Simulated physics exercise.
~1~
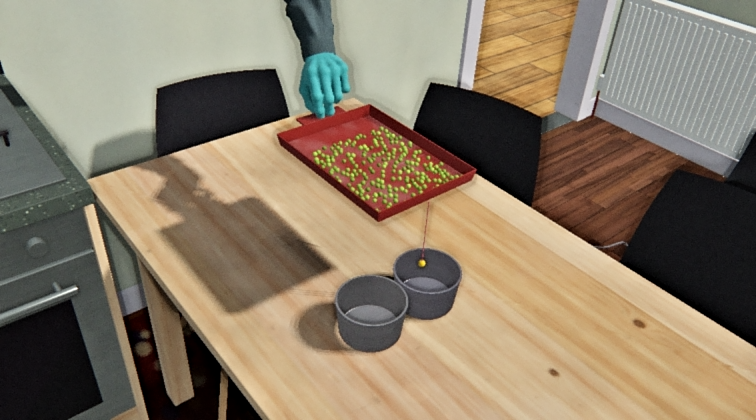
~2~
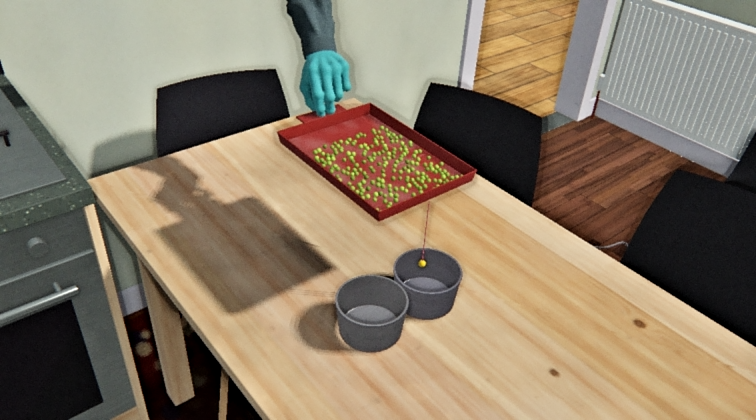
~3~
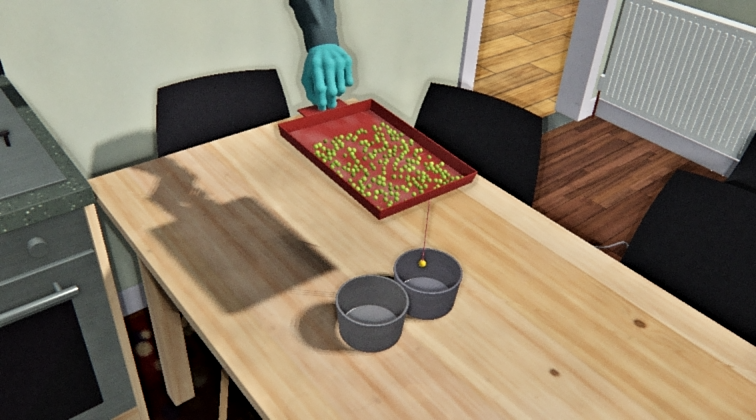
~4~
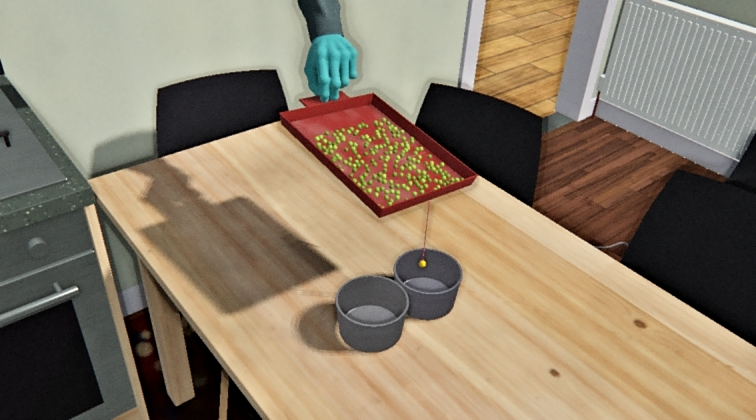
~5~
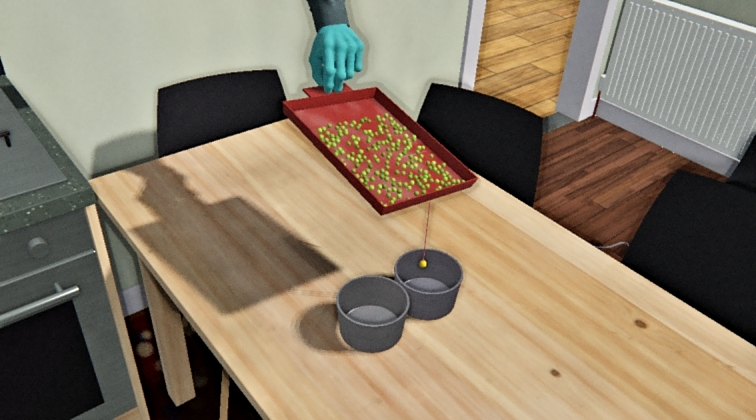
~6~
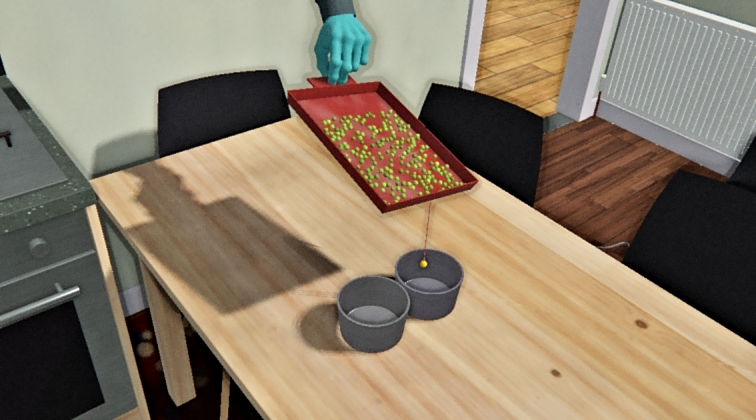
A red tray scattered with green peas is held by a teal-gloved hand above a pale wooden table, seen from a raised, steady view in a kitchen with dark chairs and a white radiator. Two grey dishes stand side by side below it, with a yellow bead hanging on a thread above the right one. The hand slowly raises the tray's handle end, steepening its tilt, and the peas shift slightly.
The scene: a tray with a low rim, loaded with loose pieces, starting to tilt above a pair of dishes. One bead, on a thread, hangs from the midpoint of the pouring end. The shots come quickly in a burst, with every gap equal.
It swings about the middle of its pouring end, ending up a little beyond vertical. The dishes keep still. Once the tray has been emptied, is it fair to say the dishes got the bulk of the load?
No, they got less than half.
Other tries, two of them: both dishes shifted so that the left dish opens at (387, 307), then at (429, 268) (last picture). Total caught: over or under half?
At place one not up to half; at place two in excess of half.
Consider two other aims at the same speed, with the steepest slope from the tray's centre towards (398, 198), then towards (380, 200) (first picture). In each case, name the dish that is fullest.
Well, the one to the left comes out on top first, then the one to the left.
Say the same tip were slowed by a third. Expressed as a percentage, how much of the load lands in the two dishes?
That works out at about 10 percent.
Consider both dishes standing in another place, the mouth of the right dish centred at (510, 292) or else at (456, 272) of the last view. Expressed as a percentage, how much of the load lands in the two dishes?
Around 0 and then 40 per cent.
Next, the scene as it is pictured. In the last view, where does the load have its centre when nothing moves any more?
I'd say the middle ends up at about (467, 275).
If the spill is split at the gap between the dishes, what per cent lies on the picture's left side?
Close to 0 %.
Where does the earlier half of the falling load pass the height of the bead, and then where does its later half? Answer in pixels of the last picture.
Around (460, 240) first; around (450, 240) second.
Just after the last frame, tray tipped steeply; almost all on the tray; just a few in the air.
A moment on, tray tipped right over; the larger part on the tray; just a few in the right dish; about a tenth outside both; just a few in the air.
Further on, tray tipped past a quarter turn; about a tenth in the right dish; almost all outside both.
When it is over, tray tipped past a quarter turn; not one in the left dish; about a tenth in the right dish; almost all outside both.
